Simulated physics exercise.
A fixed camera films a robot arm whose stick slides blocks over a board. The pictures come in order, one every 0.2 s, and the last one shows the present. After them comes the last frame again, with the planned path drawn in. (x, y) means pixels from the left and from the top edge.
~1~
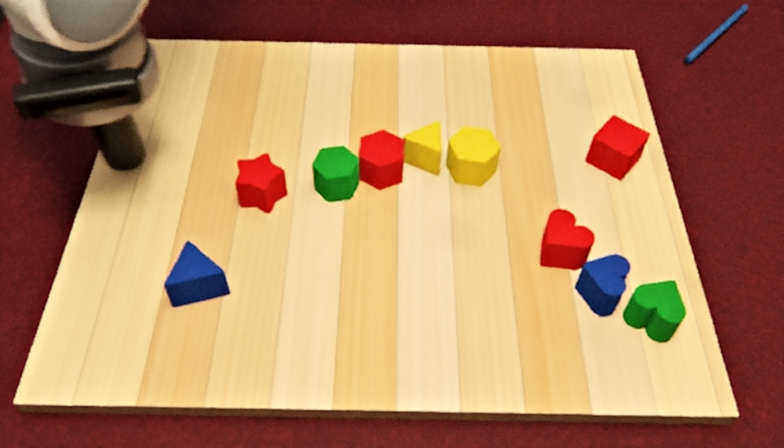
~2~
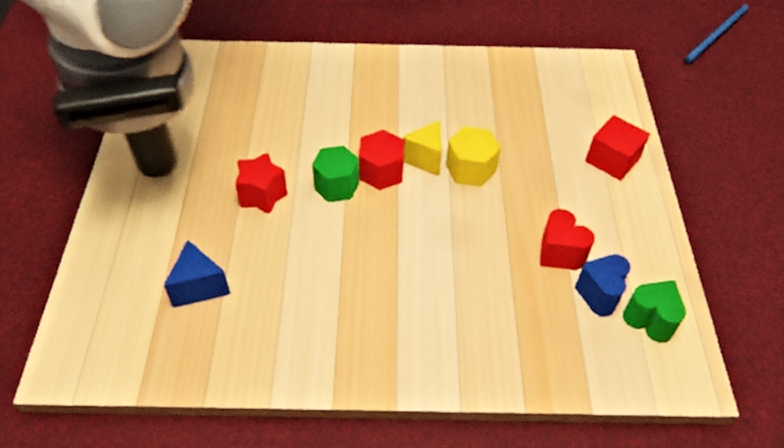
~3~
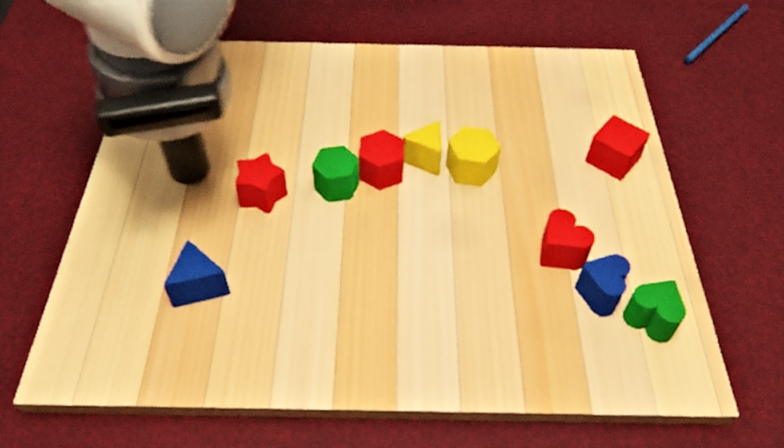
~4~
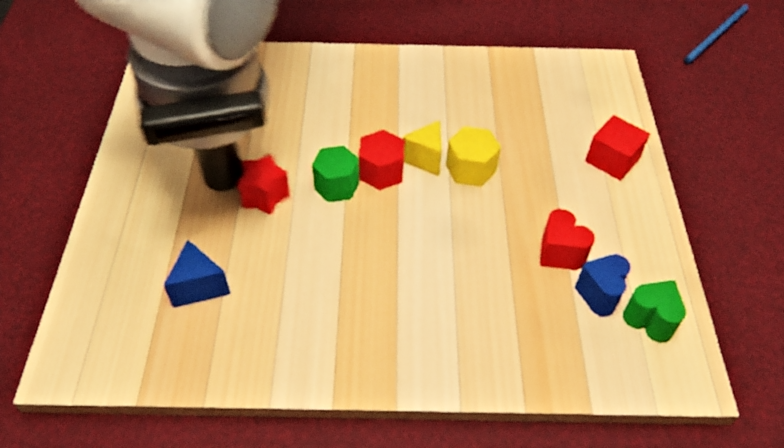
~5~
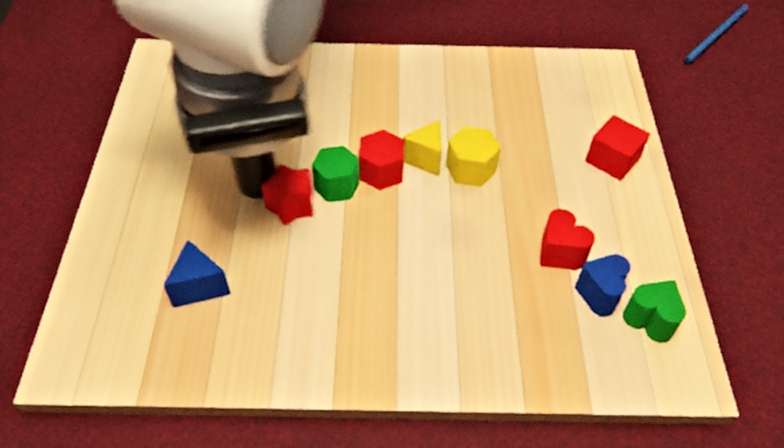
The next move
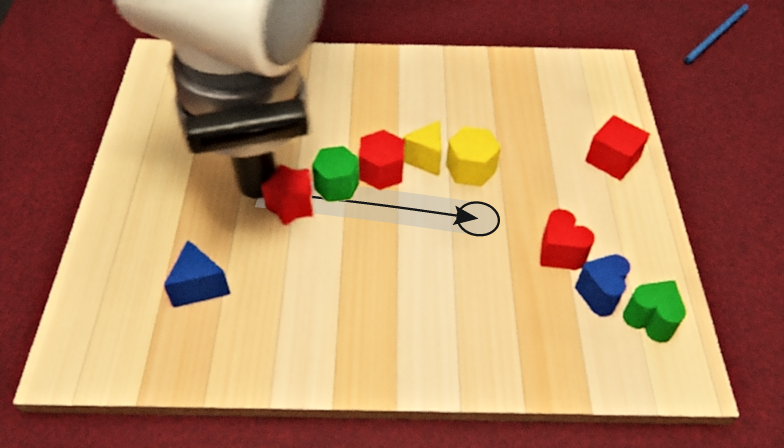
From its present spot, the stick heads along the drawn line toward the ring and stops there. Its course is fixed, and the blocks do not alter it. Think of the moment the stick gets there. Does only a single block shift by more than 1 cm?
I expect not.
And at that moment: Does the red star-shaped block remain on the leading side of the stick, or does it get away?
Final position: To the side or behind.
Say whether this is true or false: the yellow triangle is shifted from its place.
Verdict: True.
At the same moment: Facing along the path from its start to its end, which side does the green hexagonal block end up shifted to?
It gets pushed left.
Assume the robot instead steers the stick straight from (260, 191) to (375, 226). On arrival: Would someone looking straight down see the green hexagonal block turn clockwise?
No, it doesn't check out.
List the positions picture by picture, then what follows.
Stick's lower end (126, 158); red star-shaped block (258, 170); green hexagonal block (335, 161); red hexagonal block (382, 147); yellow triangle (428, 135); yellow hexagonal block (475, 144), in the first picture.
Stick (158, 164); blocks still, in the second picture.
Stick (191, 171); blocks still, in the third picture.
Stick (224, 178); red star-shaped block (261, 171), in the fourth picture.
Stick (259, 185); red star-shaped block (288, 182); green hexagonal block (335, 161); red hexagonal block (382, 147); yellow triangle (428, 135); yellow hexagonal block (475, 144), in the fifth picture.
Drawn move, in a line from (260, 191) to (478, 219).
What follows on the original path. One third of the way, stick (332, 193); red star-shaped block (338, 205), turned 50° clockwise; green hexagonal block (372, 160), turned 20° anticlockwise; red hexagonal block (402, 137); yellow triangle (439, 129), turned 40° clockwise.
Two thirds of the way, stick (405, 202); red star-shaped block (345, 209), turned 75° clockwise; green hexagonal block (429, 158), turned 75° anticlockwise; red hexagonal block (413, 126), turned 35° anticlockwise; yellow triangle (449, 122), turned 45° clockwise.
At the end, stick (479, 212); red star-shaped block (345, 209), turned 75° clockwise; green hexagonal block (438, 156), turned 95° anticlockwise; red hexagonal block (413, 126), turned 35° anticlockwise; yellow triangle (449, 122), turned 45° clockwise; yellow hexagonal block (477, 142).
